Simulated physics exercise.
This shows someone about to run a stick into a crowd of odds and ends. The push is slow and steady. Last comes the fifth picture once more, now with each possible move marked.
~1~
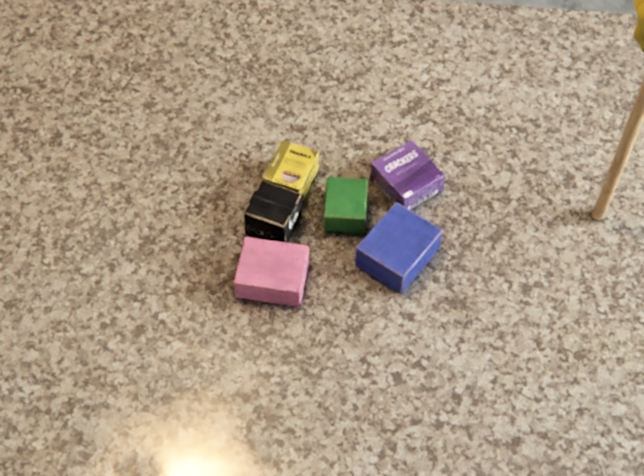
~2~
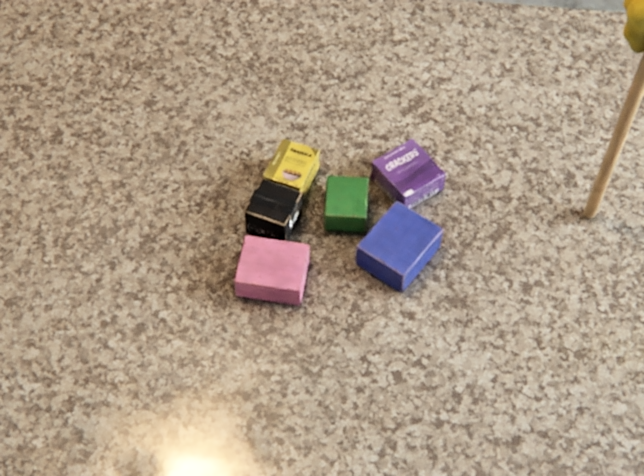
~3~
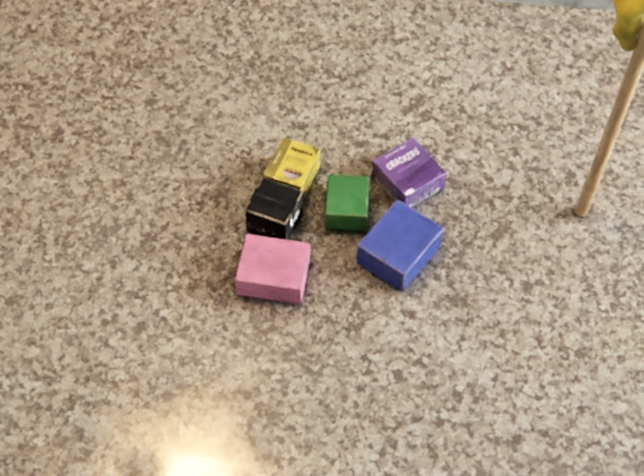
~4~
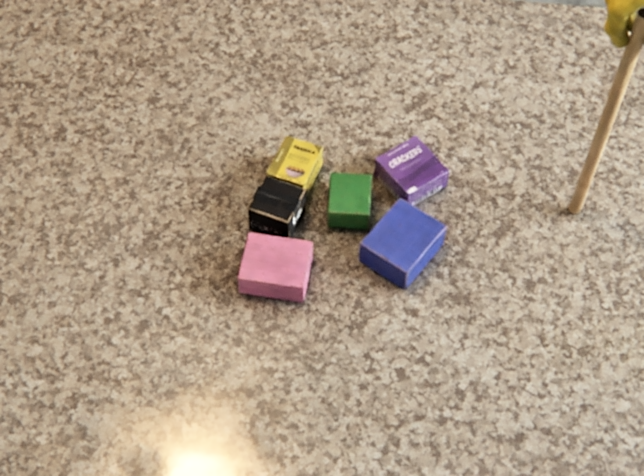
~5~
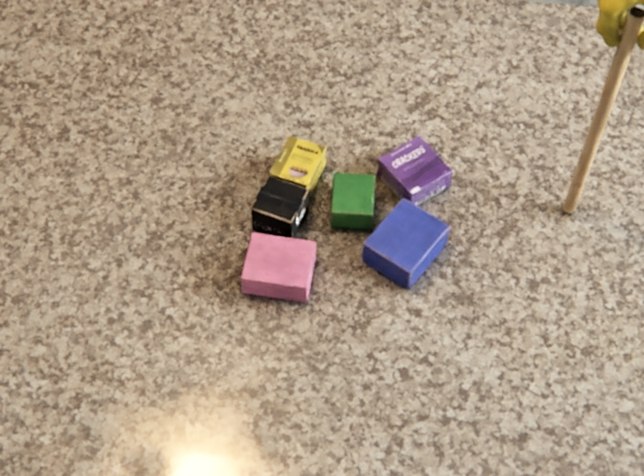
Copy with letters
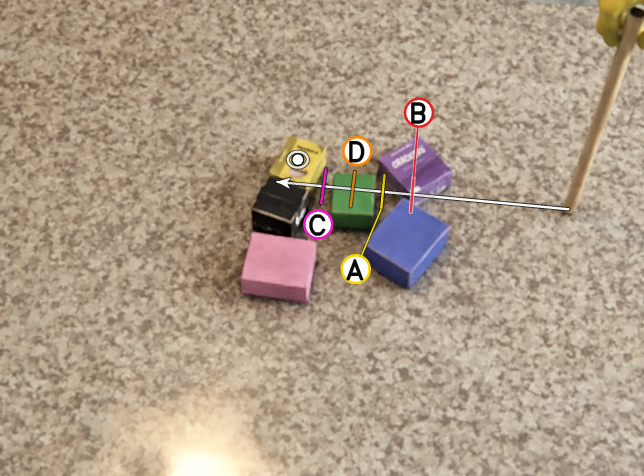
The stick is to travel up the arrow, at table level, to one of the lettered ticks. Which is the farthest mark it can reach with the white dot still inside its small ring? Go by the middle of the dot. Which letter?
C.
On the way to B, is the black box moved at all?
No.
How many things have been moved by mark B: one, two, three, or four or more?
In all, one.
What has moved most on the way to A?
The purple packet has gone farthest.
On the copy, A at (383, 192); B at (412, 195); C at (324, 186); D at (353, 189); the arrow from (569, 209) to (277, 182); the white dot at (298, 160).
On C. First, foot of the stick (480, 202).
Then, foot of the stick (391, 194); purple packet (388, 158).
Finally, foot of the stick (324, 187); purple packet (385, 156); green block (327, 204); the dot is still in its ring.
By contrast, A keeps the dot in but is short; B keeps the dot in but is short; D keeps the dot in but is short.
